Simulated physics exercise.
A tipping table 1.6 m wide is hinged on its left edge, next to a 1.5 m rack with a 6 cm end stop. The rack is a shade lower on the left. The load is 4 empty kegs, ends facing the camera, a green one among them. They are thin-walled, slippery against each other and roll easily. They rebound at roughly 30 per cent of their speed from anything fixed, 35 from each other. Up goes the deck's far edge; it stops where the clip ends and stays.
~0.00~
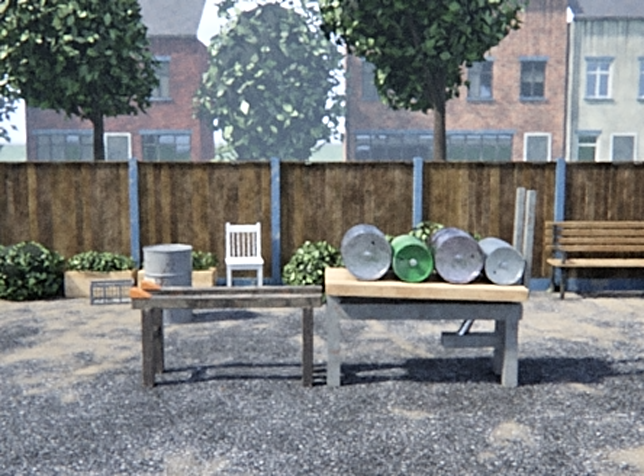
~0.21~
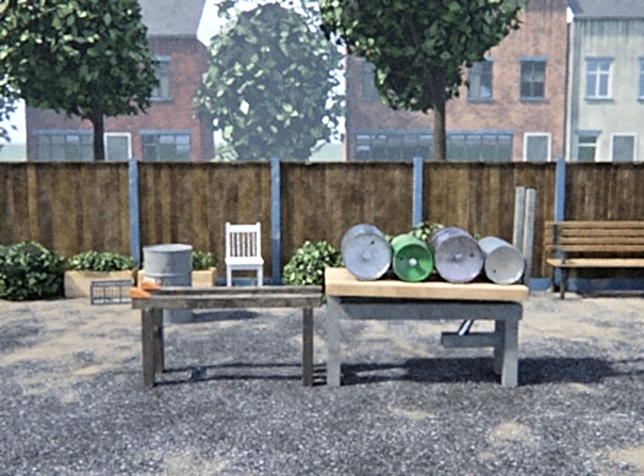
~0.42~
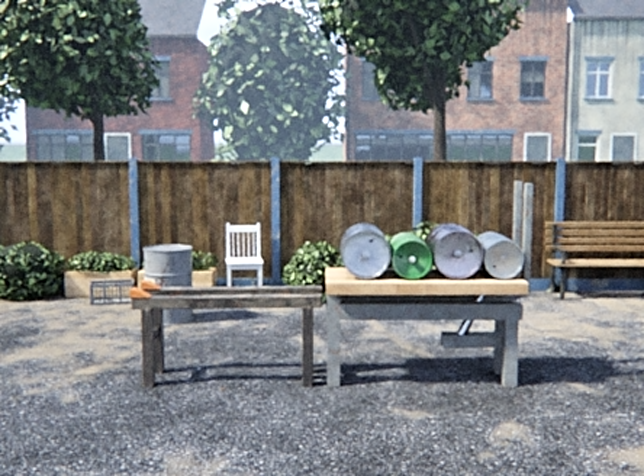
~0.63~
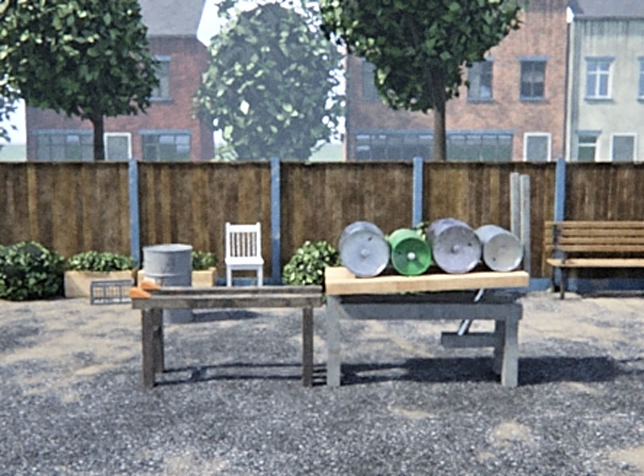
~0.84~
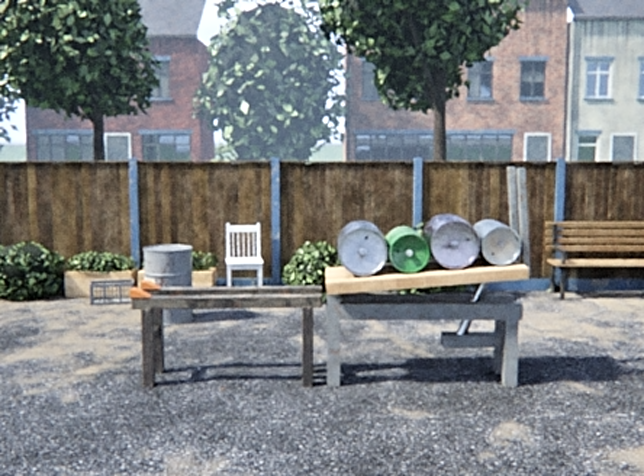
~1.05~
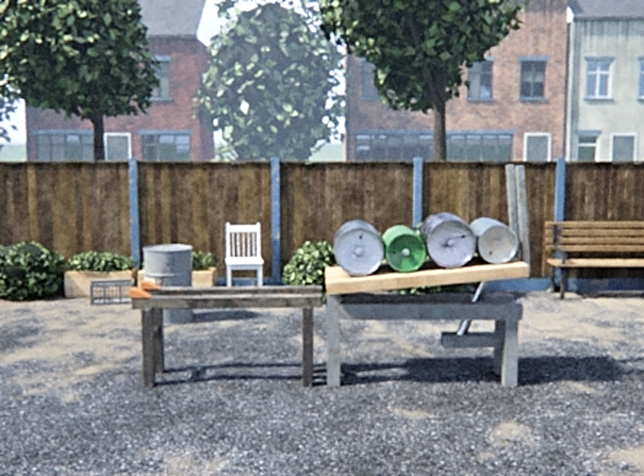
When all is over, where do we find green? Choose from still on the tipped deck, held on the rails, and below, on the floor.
The green keg finishes held on the rails.
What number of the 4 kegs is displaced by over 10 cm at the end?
The count is 4.
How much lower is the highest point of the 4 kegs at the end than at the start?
Some 10 cm lower.
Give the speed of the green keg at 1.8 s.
About 0.5 m/s.
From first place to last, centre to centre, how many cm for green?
Green 200.
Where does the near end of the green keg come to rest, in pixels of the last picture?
Near (159, 277).
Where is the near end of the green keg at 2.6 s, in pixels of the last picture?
Around (312, 266).
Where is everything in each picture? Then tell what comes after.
In the first frame, green at (413, 263); deck tilted 2° back; stop top at (132, 292).
In the second frame, green at (413, 263); deck tilted 2° back.
In the third frame, green at (413, 260); deck level.
In the fourth frame, green at (412, 257); deck tilted 3° to the rack.
In the fifth frame, green at (410, 254); deck tilted 5° to the rack.
In the sixth frame, green at (406, 253); deck tilted 5° to the rack.
After 1.8 s, green is on the deck, 40 cm from the hinge, rolling left; 0 past the stop so far.
After 2.6 s, green is on the rack, 145 cm from the rack's far end, rolling left; 0 past the stop so far.
At rest (6.6 s), green is on the rack, 25 cm from the rack's far end; 1 past the stop so far.
